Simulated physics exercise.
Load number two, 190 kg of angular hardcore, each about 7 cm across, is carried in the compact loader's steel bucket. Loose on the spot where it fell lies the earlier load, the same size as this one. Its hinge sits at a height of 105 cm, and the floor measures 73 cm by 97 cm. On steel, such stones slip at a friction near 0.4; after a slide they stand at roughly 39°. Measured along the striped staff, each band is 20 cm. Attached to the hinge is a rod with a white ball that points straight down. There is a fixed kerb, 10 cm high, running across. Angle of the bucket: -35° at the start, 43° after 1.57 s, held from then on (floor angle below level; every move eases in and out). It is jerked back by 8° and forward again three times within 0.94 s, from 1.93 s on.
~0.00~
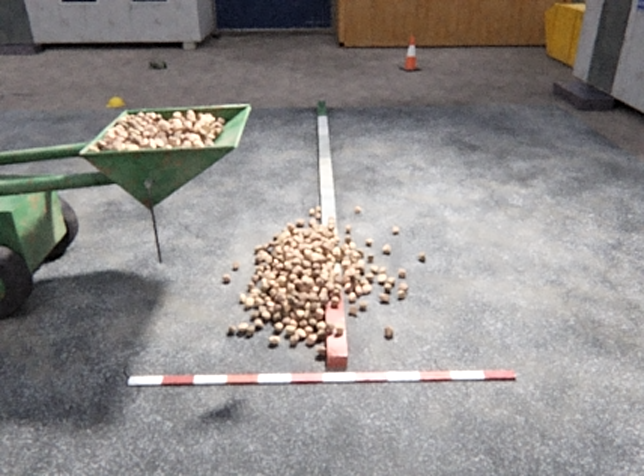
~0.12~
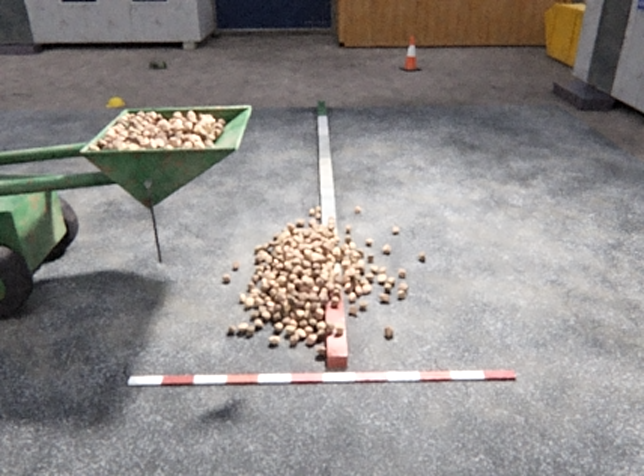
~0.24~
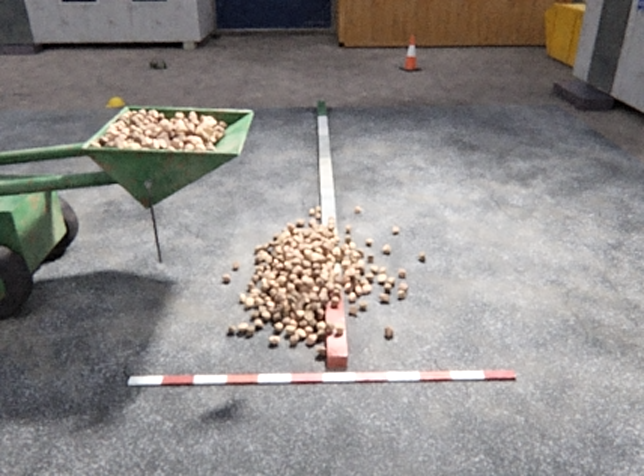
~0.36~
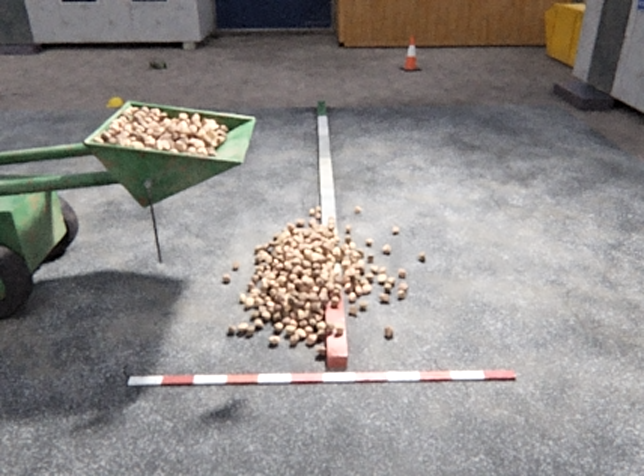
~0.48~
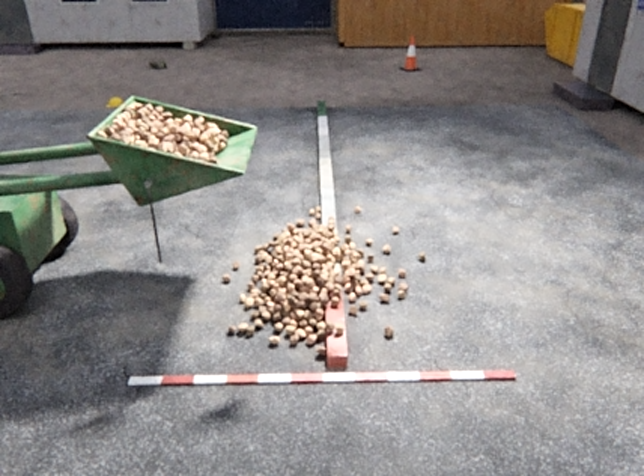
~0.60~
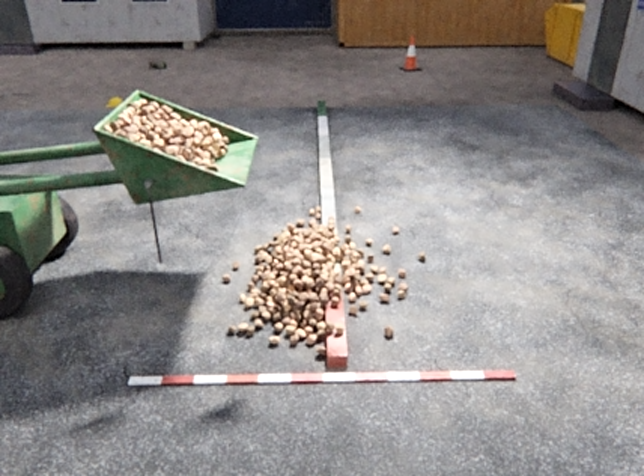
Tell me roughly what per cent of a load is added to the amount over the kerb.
Roughly 0 per cent of a load is added.
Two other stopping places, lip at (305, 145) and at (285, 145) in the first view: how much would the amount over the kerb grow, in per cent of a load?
Roughly 40 per cent, then 15 per cent.
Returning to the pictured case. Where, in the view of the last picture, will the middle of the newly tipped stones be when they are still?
Around (260, 268) in the last picture.
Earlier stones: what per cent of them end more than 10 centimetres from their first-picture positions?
About 0 per cent.
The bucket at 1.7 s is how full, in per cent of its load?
35 % still inside.
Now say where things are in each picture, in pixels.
The first picture shows lip at (235, 147), floor tilted -35°, highest stones at (173, 120). The earlier load is highest near (308, 250), 26 cm above ground level, 88 % on this side of the kerb, 12 % over the kerb.
The second picture shows lip at (236, 149), floor tilted -34°, highest stones at (169, 119); the stones move at 0.1 m/s on average.
The third picture shows lip at (238, 154), floor tilted -30°, highest stones at (140, 117); the stones move at 0.1 m/s on average.
In the fourth picture, the bucket is at -25°, its lip at (241, 163); the top of the load is at (135, 115); the stones move at 0.2 m/s on average.
In the fifth picture, the bucket is at -18°, its lip at (243, 174); the top of the load is at (135, 112); the stones move at 0.2 m/s on average.
The sixth picture shows lip at (244, 186), floor tilted -10°, highest stones at (139, 108); the stones move at 0.2 m/s on average.
After 1.2 s the floor is at 31°; in per cent of one load, 100 in the bucket, 89 on this side of the kerb, 12 over the kerb; the foremost stones are at (399, 269).
After 1.7 s the floor is at 43°; in per cent of one load, 34 in the bucket, 154 on this side of the kerb, 12 over the kerb; the foremost stones are at (399, 269).
After 3.3 s the floor is at 43°; in per cent of one load, 0 in the bucket, 188 on this side of the kerb, 12 over the kerb; the foremost stones are at (399, 269).
After 5.8 s the floor is at 43°; in per cent of one load, 0 in the bucket, 188 on this side of the kerb, 12 over the kerb; the foremost stones are at (399, 269). Net gain over the kerb, 0.
